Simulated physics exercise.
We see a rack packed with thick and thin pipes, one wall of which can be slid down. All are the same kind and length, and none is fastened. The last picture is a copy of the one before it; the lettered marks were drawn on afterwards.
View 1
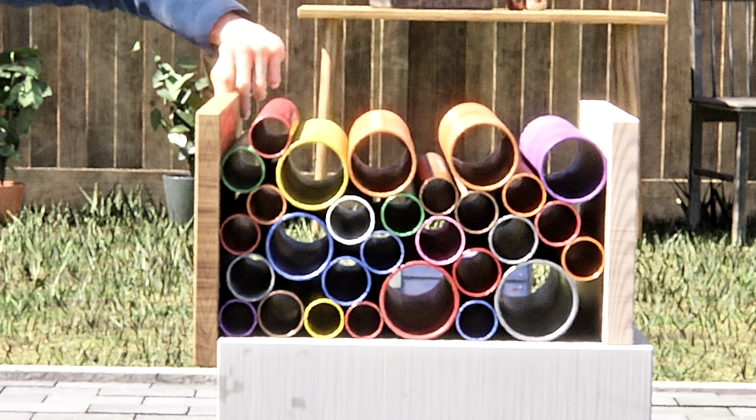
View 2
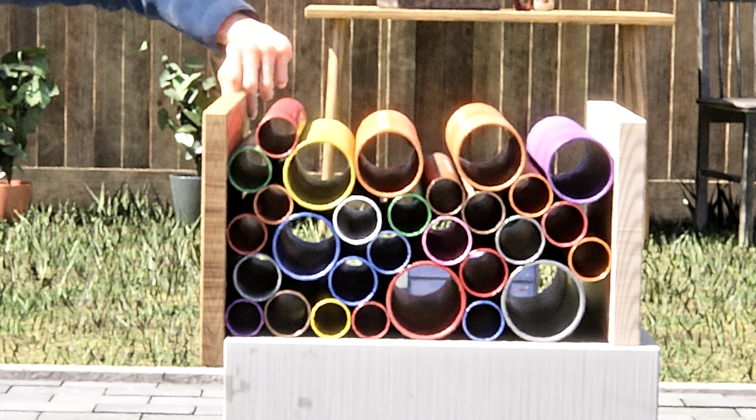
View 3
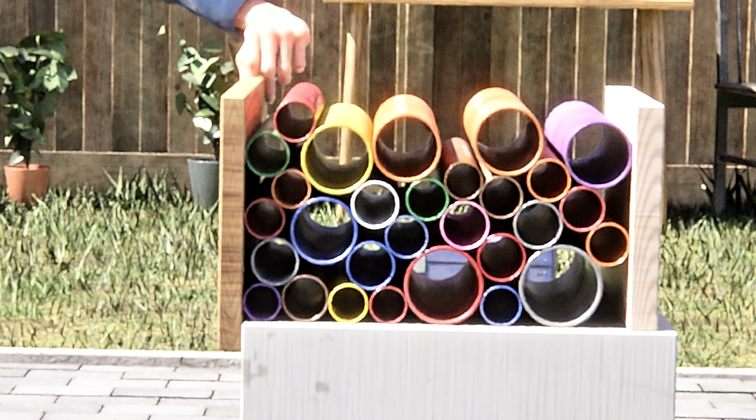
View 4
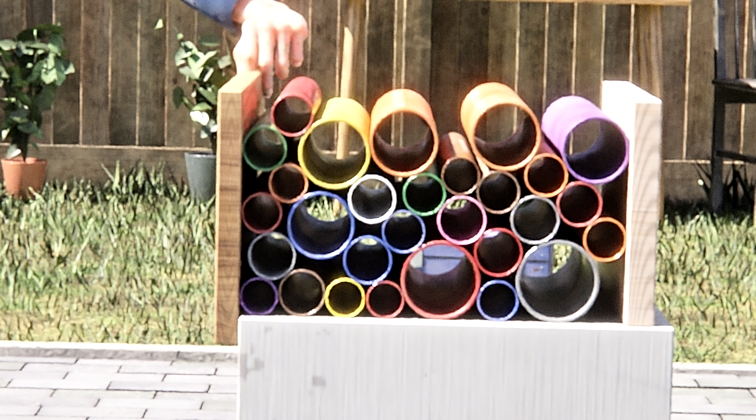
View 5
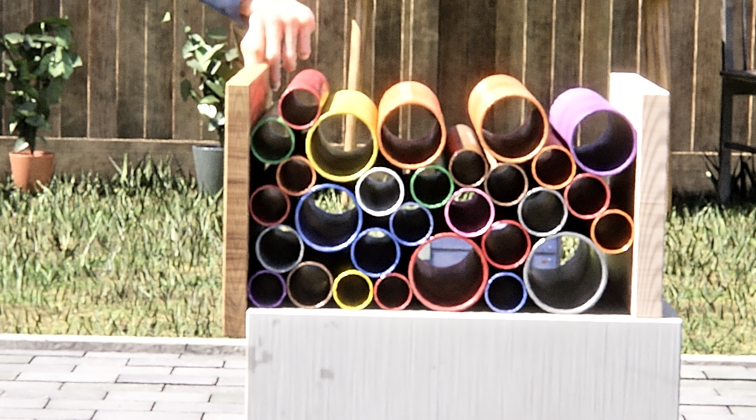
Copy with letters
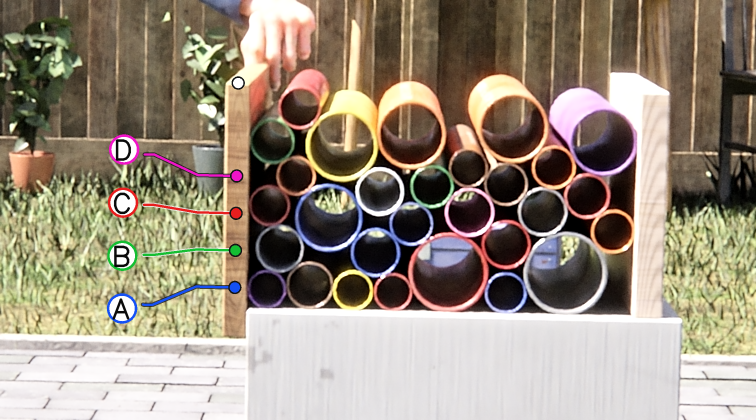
A hand rests at the left wall of a rack of colourful pipes, barely moving, as the view shifts slightly.
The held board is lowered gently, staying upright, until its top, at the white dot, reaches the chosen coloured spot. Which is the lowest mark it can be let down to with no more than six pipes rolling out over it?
B is the limit.
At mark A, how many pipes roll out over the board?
With A, seven.
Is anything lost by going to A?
At A: Yes.
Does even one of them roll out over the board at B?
At B: Yes.
On the marked copy, A at (235, 287); B at (236, 251); C at (236, 213); D at (237, 176); the white dot at (239, 83).
Following B. Soon after the start, top of the board (250, 161).
Later, top of the board (248, 248).
In the end, top of the board (248, 250), five out over the board.
As for the rest, A seven out over the board; C two out over the board; D none out over the board.
